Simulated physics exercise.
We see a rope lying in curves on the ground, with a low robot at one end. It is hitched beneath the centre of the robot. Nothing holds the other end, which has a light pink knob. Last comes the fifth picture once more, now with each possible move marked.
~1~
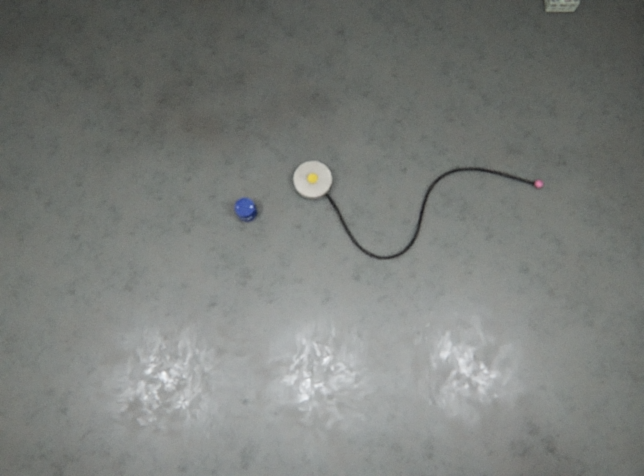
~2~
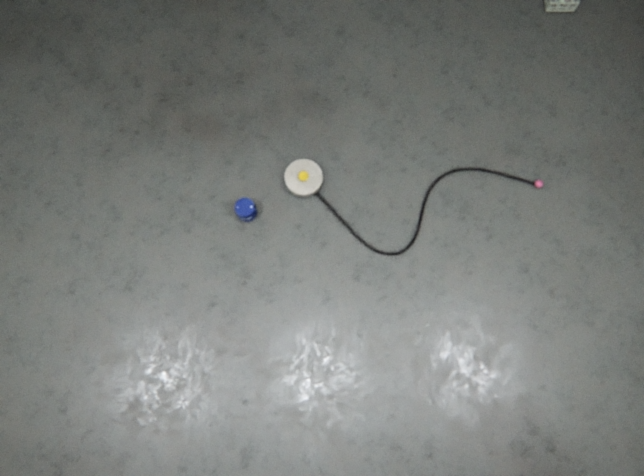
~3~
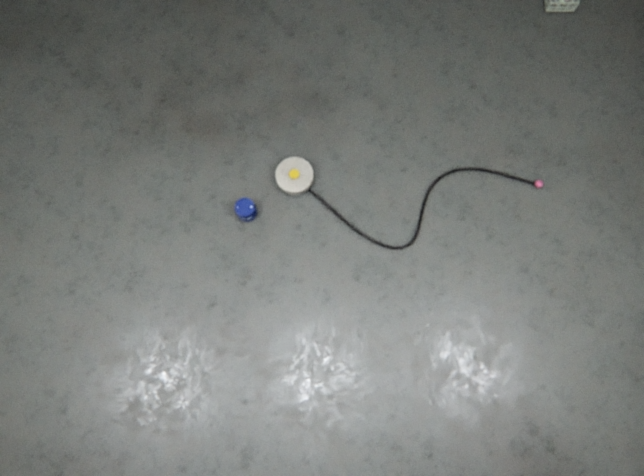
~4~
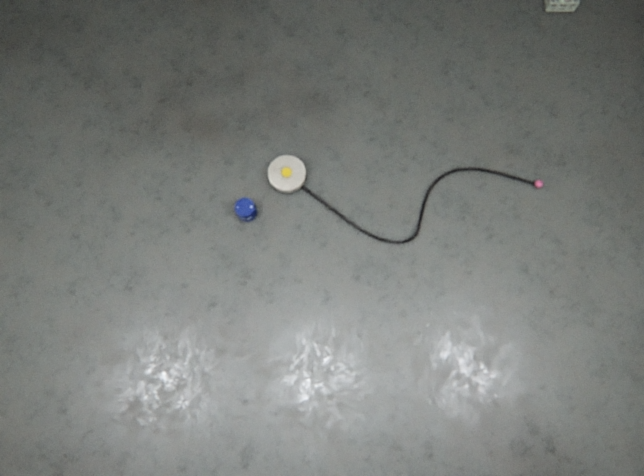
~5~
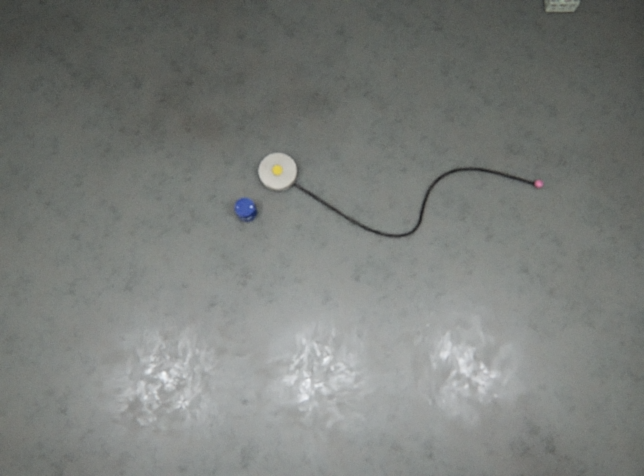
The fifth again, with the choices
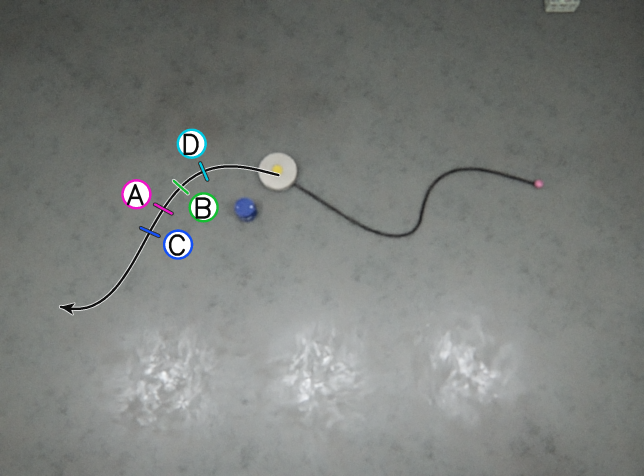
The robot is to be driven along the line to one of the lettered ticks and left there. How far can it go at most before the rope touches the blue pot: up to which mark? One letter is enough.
All is well up to C.
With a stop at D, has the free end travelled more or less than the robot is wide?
Less.
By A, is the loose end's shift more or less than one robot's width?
More.
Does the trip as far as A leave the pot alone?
For that mark, yes.
On the marked copy, A at (163, 209); B at (181, 187); C at (150, 232); D at (204, 171); the route from (279, 175) via (158, 217) to (61, 307).
Taking C. A third of the way, robot (224, 164), middle of the rope (383, 190), free end (537, 183).
Two thirds of the way, robot (175, 189), middle of the rope (338, 179), free end (494, 178).
When it is over, robot (148, 230), middle of the rope (307, 186), free end (463, 179); nothing has been touched.
As for the rest, A is safe but short; B is safe but short; D is safe but short.
